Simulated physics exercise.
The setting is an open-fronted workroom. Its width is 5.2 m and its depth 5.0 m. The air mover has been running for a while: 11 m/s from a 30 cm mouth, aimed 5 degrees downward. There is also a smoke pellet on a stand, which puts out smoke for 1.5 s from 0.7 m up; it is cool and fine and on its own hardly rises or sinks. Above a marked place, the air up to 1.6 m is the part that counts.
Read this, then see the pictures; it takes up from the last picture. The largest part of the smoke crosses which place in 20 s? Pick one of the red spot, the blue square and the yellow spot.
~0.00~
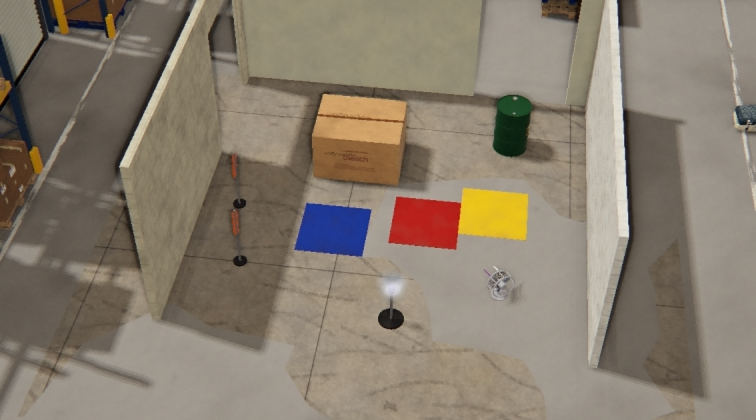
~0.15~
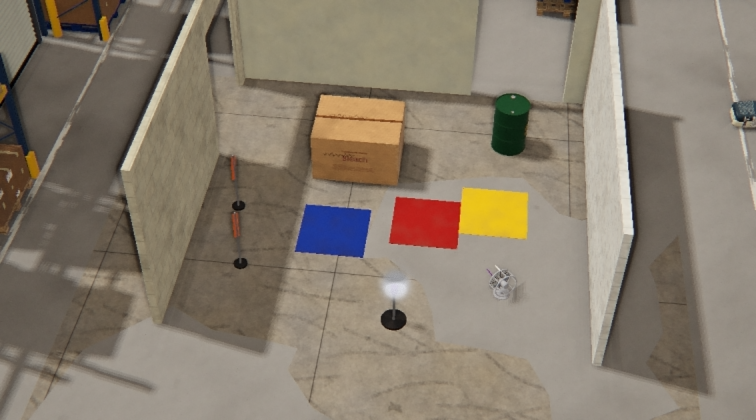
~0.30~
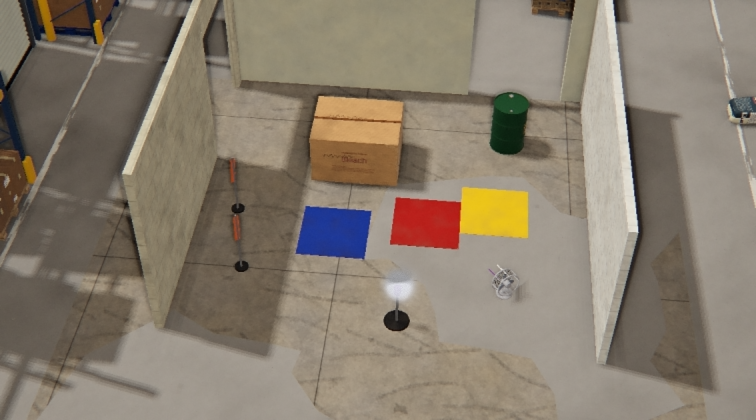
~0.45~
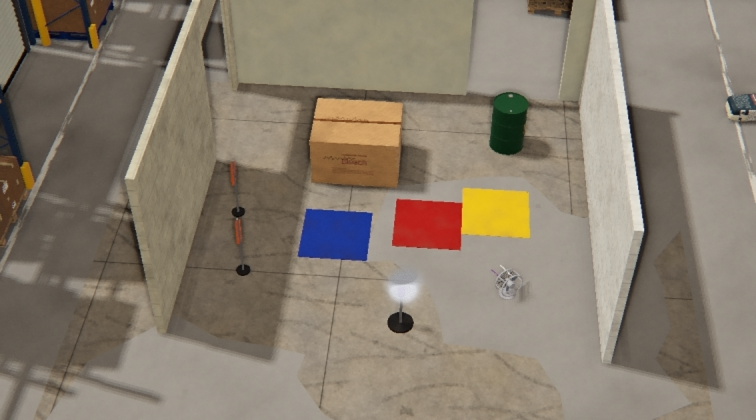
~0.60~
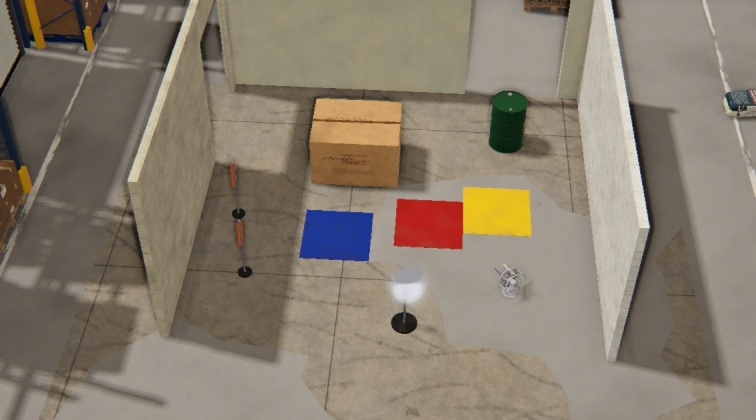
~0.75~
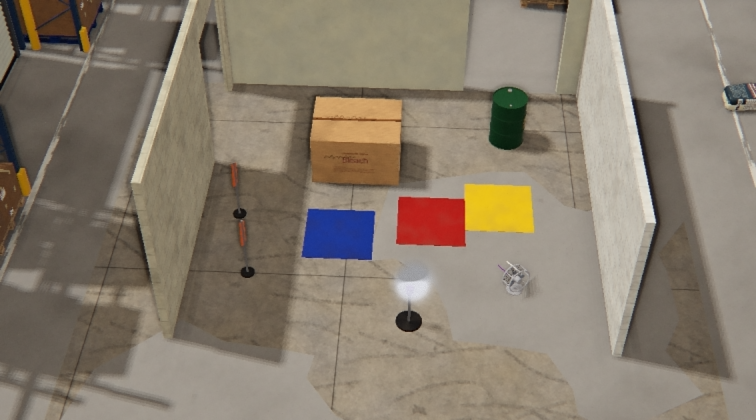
The red one.
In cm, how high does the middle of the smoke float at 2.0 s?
About 60 cm up.
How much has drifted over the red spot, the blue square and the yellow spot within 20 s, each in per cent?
Roughly 100 per cent red, 4 per cent blue, 1 per cent yellow.
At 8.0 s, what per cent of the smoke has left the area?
Estimated value: Around 10 per cent.
By 2.0 s, 0 % has passed over the yellow spot, 0 % over the blue square and 0 % over the red spot; 0 % has left the area, and the middle of the rest is near (418, 276).
By 4.0 s, 0 % has passed over the yellow spot, 0 % over the blue square and 0 % over the red spot; 0 % has left the area, and the middle of the rest is near (439, 262).
By 8.0 s, 0 % has passed over the yellow spot, 4 % over the blue square and 100 % over the red spot; 8 % has left the area, and the middle of the rest is near (228, 86).
By 20.0 s, 1 % has passed over the yellow spot, 4 % over the blue square and 100 % over the red spot; 92 % has left the area.
